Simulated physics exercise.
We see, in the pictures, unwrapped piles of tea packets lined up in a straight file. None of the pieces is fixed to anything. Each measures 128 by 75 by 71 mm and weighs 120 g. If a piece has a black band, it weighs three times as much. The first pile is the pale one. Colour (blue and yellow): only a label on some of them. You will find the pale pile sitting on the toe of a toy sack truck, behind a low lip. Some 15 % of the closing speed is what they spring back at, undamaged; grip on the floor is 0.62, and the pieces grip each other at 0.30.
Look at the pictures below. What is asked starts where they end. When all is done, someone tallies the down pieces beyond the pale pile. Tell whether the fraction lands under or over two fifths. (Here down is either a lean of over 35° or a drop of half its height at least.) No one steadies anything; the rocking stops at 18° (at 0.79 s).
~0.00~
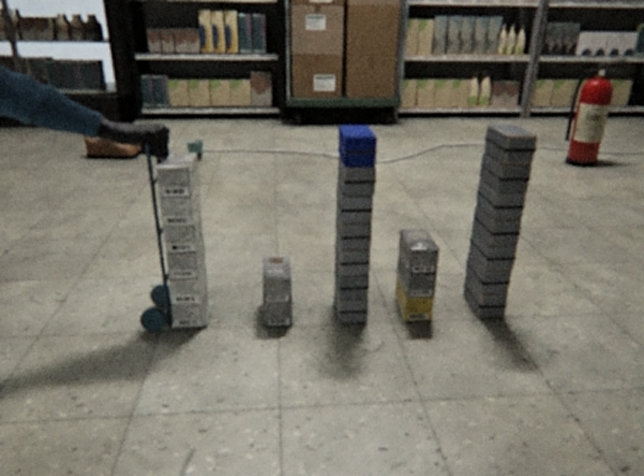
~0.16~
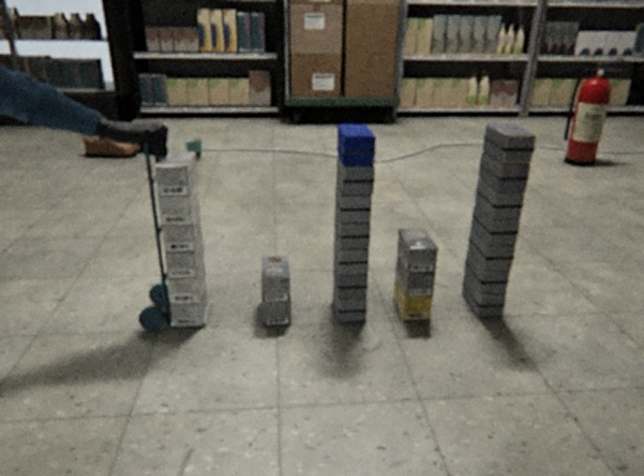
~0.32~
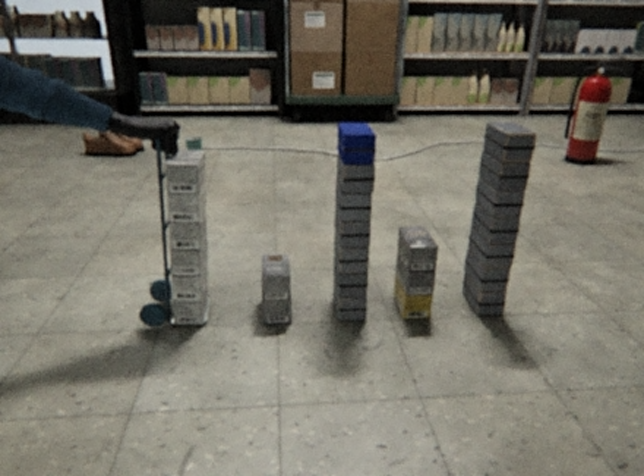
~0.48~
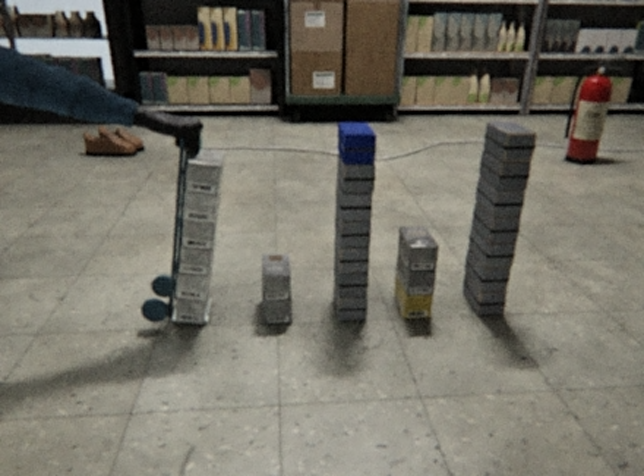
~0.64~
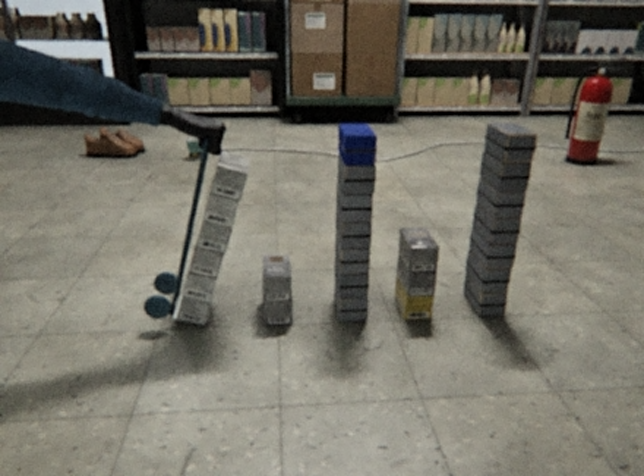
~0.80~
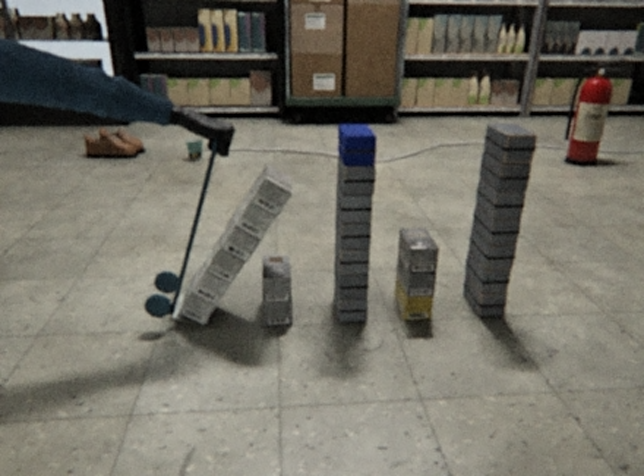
It's heading for below two out of five.
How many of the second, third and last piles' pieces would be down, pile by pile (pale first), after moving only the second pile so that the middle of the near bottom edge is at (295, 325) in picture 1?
Pile tally - second: 0, third: 0, last: 0.
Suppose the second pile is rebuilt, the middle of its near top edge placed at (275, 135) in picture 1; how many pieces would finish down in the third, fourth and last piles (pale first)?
Counts down - third: 6; fourth: 2; last: 6.
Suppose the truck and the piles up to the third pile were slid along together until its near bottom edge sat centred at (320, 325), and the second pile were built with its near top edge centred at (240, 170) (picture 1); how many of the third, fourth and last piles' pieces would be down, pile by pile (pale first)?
Pile by pile that makes third 7, fourth 2, last 6.
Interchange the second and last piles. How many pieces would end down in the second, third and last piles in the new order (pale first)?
Count of fallen pieces - second: 0; third: 0; last: 0.
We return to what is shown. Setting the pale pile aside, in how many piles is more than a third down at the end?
Looks like 0 of them in total.
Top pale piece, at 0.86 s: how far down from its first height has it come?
I'd put it at close to 8 cm below where it started.
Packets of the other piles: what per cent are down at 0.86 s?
It's 0 percent at that point.
After 0.86 s, 6 of the pale pile down; none of the 19 other packets down.
After 1.04 s, 6 of the pale pile down; none of the 19 other packets down, 5 disturbed; blue packet 7 mm from its place.
After 1.16 s, 6 of the pale pile down; none of the 19 other packets down, 2 disturbed.
In the end (1.8 s), 6 of the pale pile down; none of the 19 other packets down, 2 disturbed; blue packet unmoved; yellow packet unmoved. That is 0 per cent. From the last view, middles, blue packet near (357, 144), yellow packet near (413, 296).
